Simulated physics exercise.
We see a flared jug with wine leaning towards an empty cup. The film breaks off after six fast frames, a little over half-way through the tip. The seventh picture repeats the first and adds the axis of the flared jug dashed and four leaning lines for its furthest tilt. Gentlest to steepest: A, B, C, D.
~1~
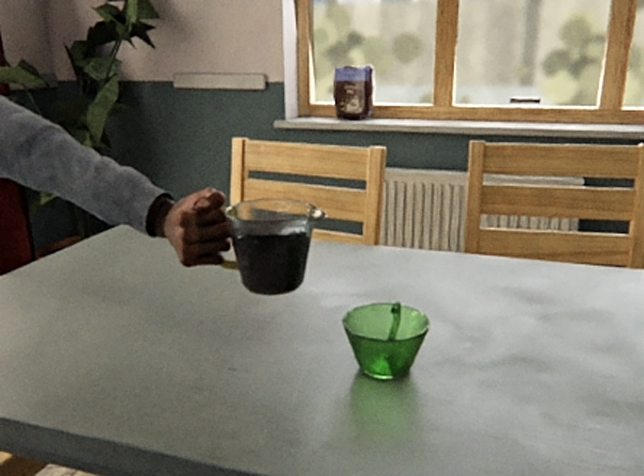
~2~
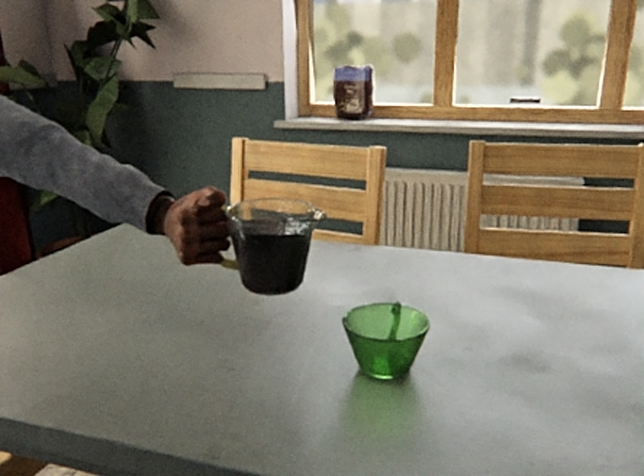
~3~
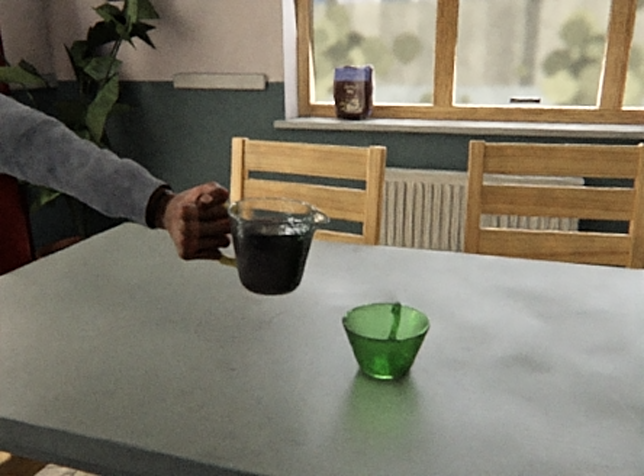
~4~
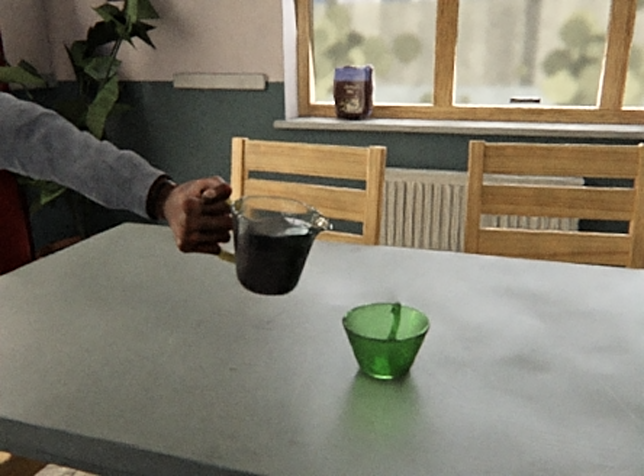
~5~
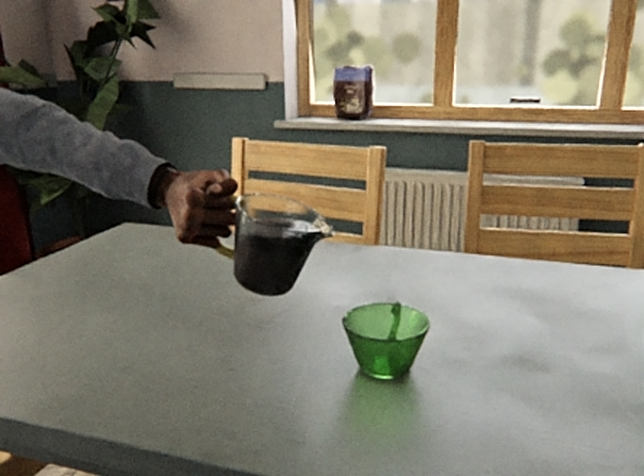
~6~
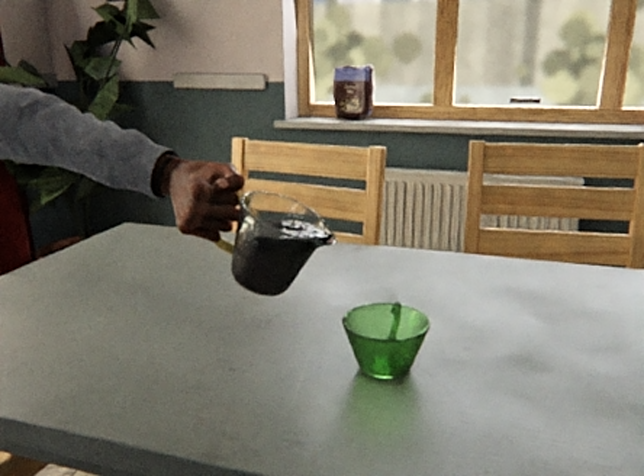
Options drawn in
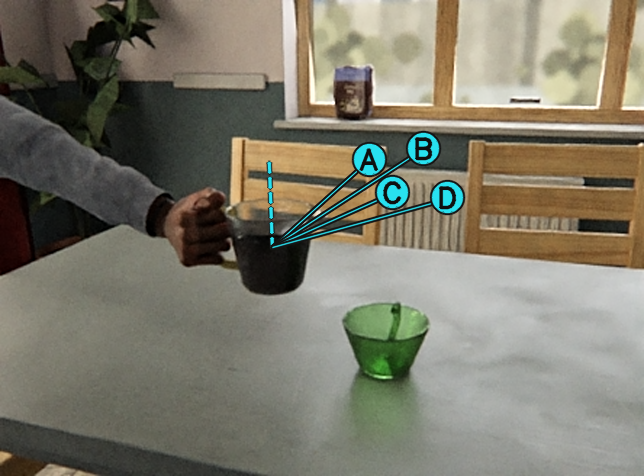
At first, a hand at the left holds a clear glass jug of dark liquid upright above a grey table, near an empty green cup. The hand then gradually tilts the jug to the right, its lip dipping slightly toward the cup, while the cup stays still and no liquid leaves.
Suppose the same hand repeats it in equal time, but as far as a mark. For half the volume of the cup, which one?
A beats the others.
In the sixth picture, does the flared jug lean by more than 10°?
Yes, it does.
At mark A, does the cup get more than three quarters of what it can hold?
No, less.
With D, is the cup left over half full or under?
Over half.
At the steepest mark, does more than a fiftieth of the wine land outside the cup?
Yes.
In cyan, A at (357, 170); B at (409, 158); C at (377, 200); D at (431, 203).
For mark A, the cup ends with about 51 % of what it can hold.
For mark B, the cup ends with about 71 % of what it can hold.
For mark C, the cup ends with about 68 % of what it can hold; 19 % of the wine is spilt.
For mark D, the cup ends with about 71 % of what it can hold; 31 % of the wine is spilt.
